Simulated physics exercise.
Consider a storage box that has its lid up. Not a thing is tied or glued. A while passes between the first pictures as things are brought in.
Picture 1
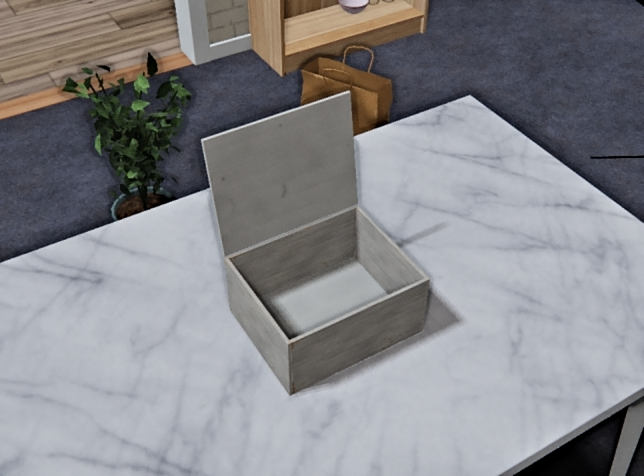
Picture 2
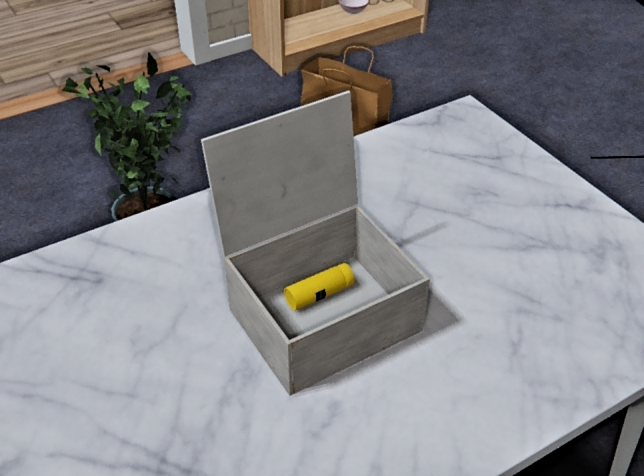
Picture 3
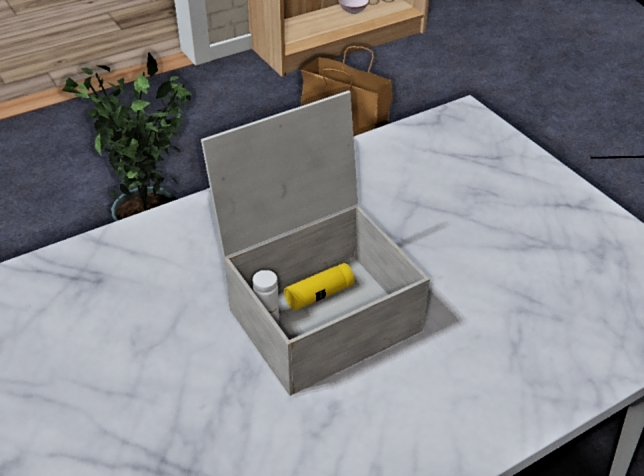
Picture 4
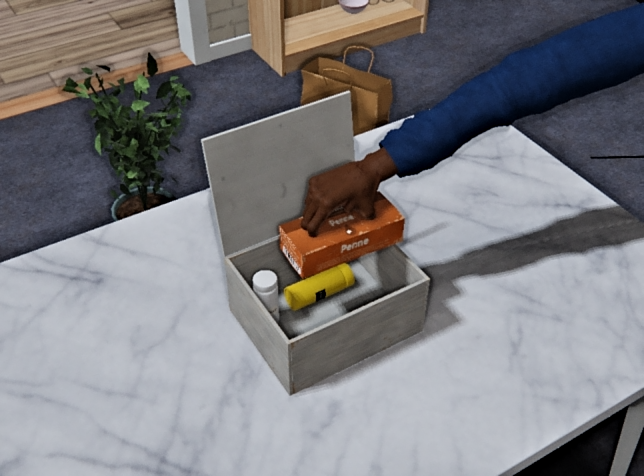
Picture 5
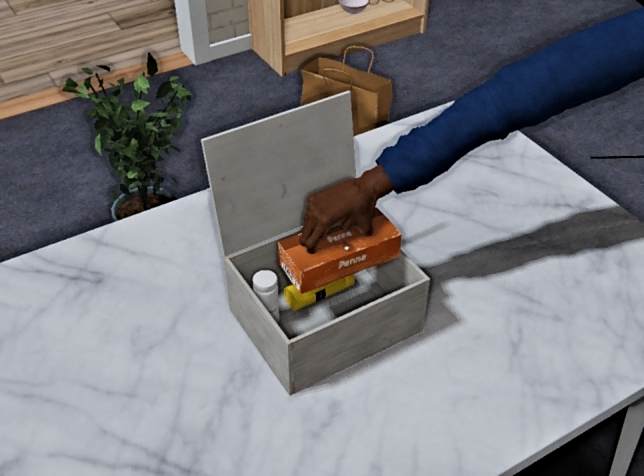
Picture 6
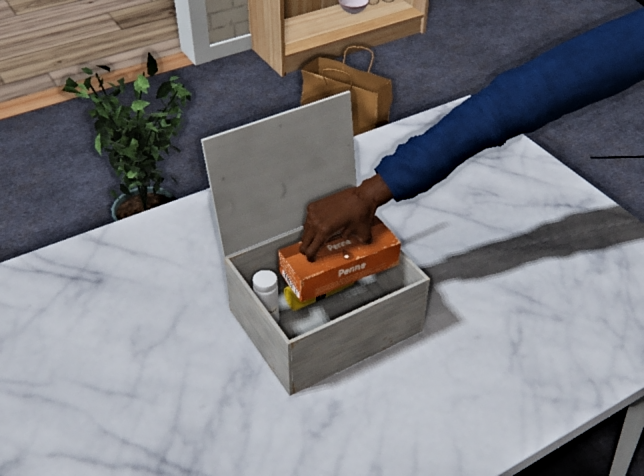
A hand lowers an orange carton into an open box holding a yellow shaker and white bottle.
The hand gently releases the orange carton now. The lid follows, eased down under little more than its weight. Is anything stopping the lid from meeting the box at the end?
No, the lid closes.
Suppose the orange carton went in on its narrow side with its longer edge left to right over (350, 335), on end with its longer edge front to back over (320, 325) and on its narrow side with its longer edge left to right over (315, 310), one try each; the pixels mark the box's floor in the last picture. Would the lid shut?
Going through the three tries, the lid settles all the way, then hangs open, then settles all the way.
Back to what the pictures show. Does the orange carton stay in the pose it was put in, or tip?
Once everything settles, it ends up at a slant.
Then, 0.30 s past the last view, orange carton rocked 57° from its first pose near (346, 300); yellow shaker displaced a little.
Then, 1.30 s past the last view, lid 80° above the rim; orange carton on its side near (357, 320); yellow shaker displaced a little.
Then, 1.70 s past the last view, lid 47° above the rim; orange carton on its side near (357, 320).
Then, 2.00 s past the last view, lid 9° above the rim; orange carton on its side near (357, 320).
Finally, lid shut; down or leaning hard in the box, orange carton; the other 2 still in place. Final places as the last picture's camera would see them, orange carton near (357, 320).
